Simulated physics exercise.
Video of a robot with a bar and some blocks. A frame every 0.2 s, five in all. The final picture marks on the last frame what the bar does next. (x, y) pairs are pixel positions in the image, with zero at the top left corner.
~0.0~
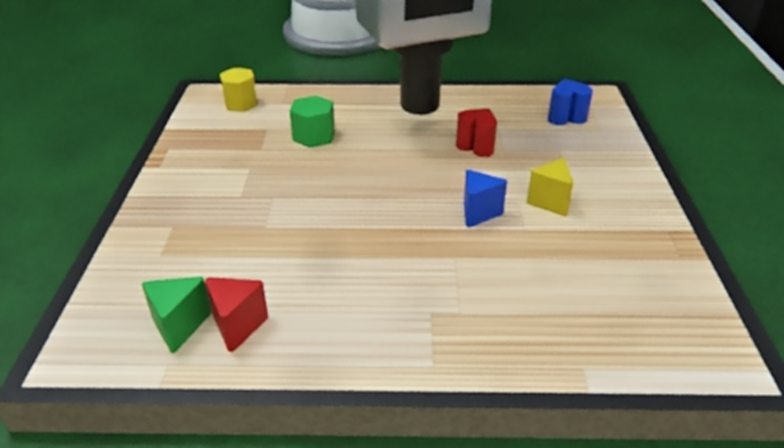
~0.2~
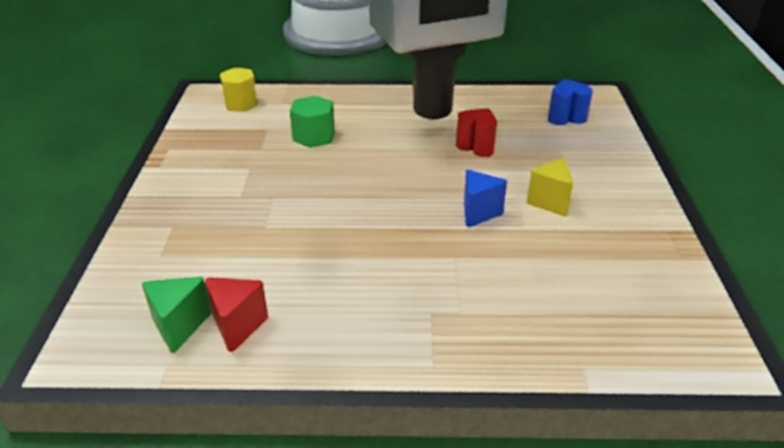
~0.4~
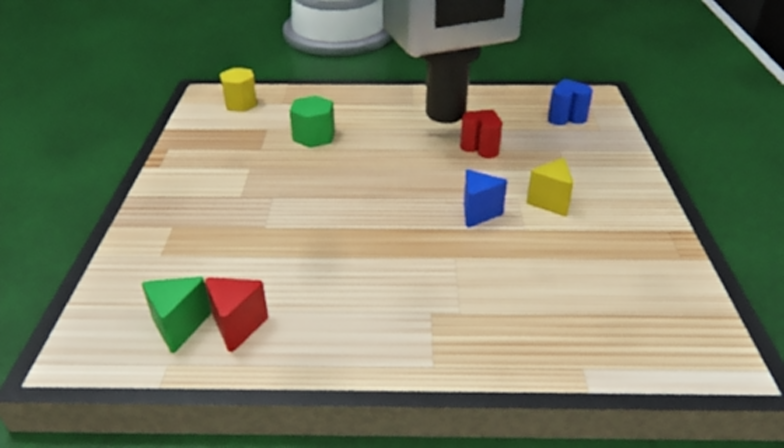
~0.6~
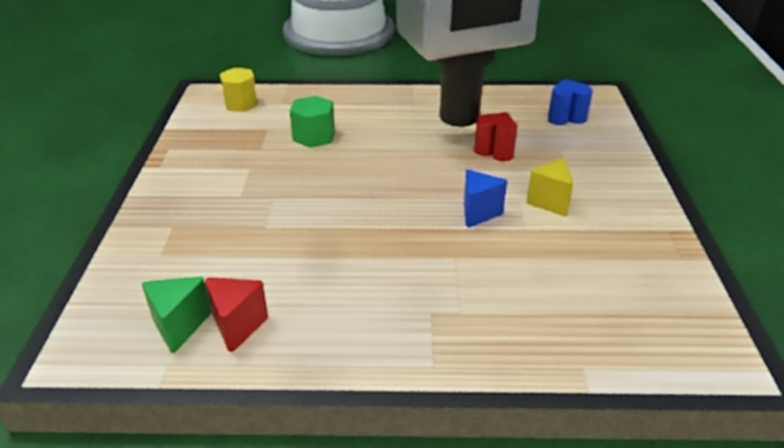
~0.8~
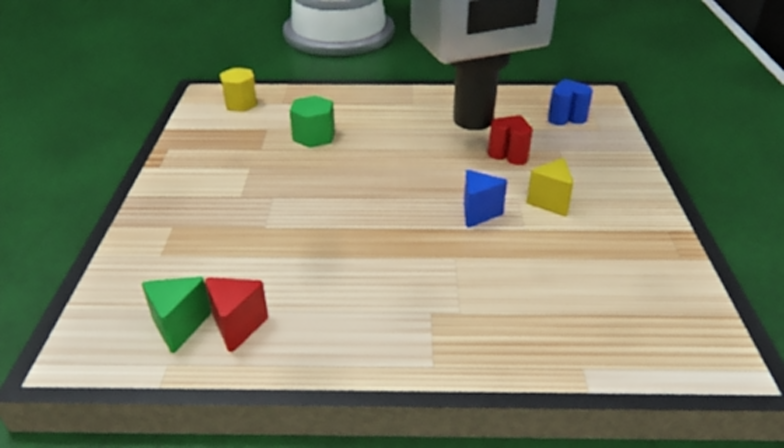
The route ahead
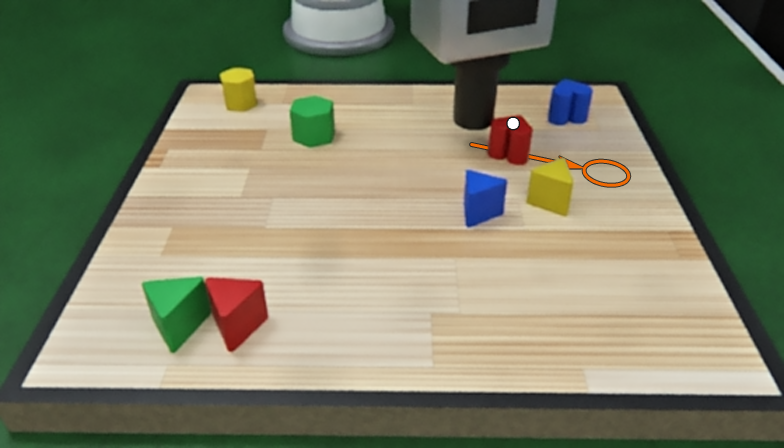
On a light wooden board scattered with colourful blocks, a robot's dark bar moved right until it met the red heart-shaped block, then pushed it a short way right, toward the viewer slightly.
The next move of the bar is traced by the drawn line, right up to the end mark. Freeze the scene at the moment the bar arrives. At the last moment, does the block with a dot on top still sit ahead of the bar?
That would be a yes.
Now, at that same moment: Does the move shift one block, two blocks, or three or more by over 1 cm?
When the path ends, I think you'll find one block out of place by more than 1 cm.
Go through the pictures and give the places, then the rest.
Lower end of the bar (420, 107), tops of blocks, red heart-shaped block (479, 116), yellow three-sided block (556, 170), in the first frame.
Bar (433, 111), blocks as before, in the second frame.
Bar (446, 115), red heart-shaped block (484, 117), in the third frame.
Bar (459, 119), red heart-shaped block (499, 120), in the fourth frame.
Bar (473, 122), red heart-shaped block (513, 123), yellow three-sided block (556, 170), in the fifth frame.
The drawn path runs in a line from (471, 144) to (606, 173); the dot is on the red heart-shaped block.
One third of the way, bar (519, 131); red heart-shaped block (562, 133).
Two thirds of the way, bar (565, 140); red heart-shaped block (610, 142).
At the end, bar (612, 150); red heart-shaped block (659, 151); yellow three-sided block not moved.
